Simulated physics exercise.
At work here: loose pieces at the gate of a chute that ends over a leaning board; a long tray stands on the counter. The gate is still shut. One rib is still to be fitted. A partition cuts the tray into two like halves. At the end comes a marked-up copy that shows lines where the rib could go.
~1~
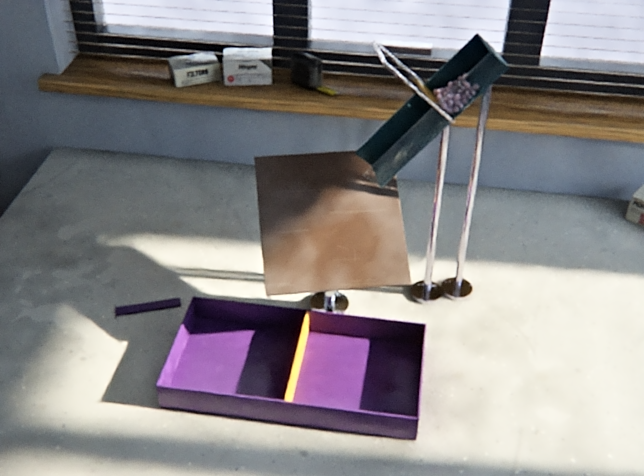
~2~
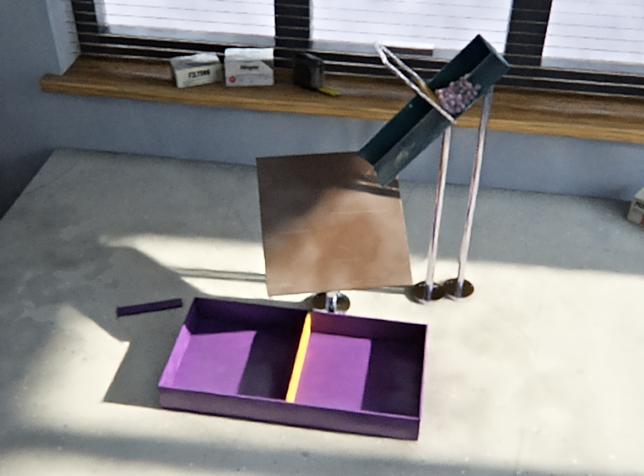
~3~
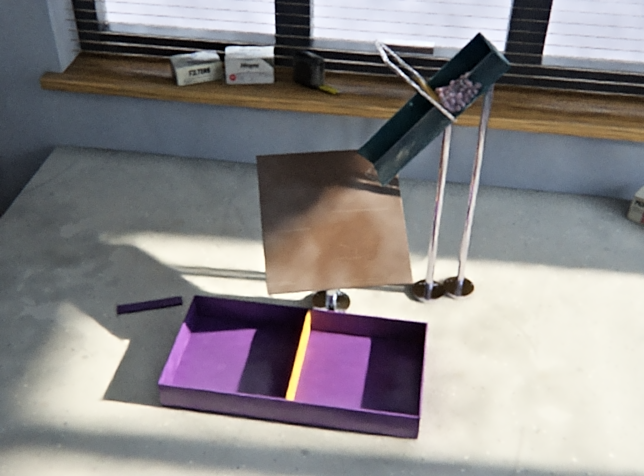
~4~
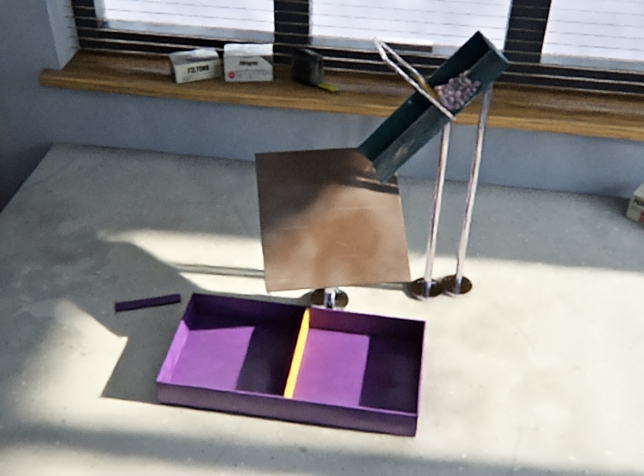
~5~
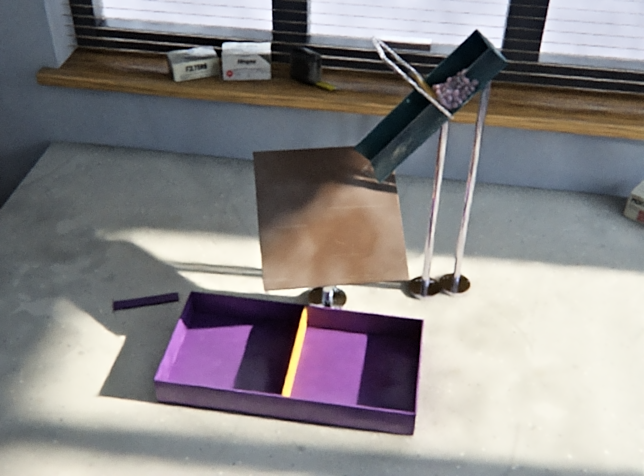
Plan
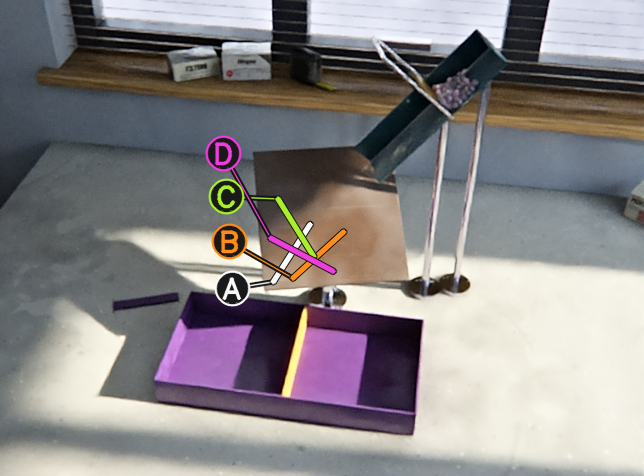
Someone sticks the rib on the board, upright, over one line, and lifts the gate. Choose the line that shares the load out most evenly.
Take A.
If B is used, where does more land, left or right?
The left half.
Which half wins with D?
Right.
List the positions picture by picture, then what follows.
In the first frame, load behind the gate near (451, 96), sugar pearls; lip of the chute near (376, 177), sloping fairly steeply.
In the second frame, middle of the board near (333, 219), tilted fairly steeply; middle of its low edge near (341, 290); of its high edge near (325, 153).
In the third frame, front corners of the tray near (158, 383) and (420, 417); front end of its middle wall near (287, 400); gate still shut near (426, 90).
In the fourth frame, middle of the load near (452, 93); lip near (377, 173).
In the fifth frame, middle of the load near (450, 92); lip near (375, 172).
On the marked copy, line A from (310, 224) to (273, 281); line B from (343, 231) to (292, 278); line C from (278, 198) to (313, 256); line D from (270, 238) to (333, 271).
If A is chosen, of what is caught, close to half in the left half, close to half in the right.
If B is chosen, of what is caught, all but a few in the left half, a small share in the right.
If C is chosen, of what is caught, a small share in the left half, all but a few in the right.
If D is chosen, of what is caught, a small share in the left half, the bulk in the right.
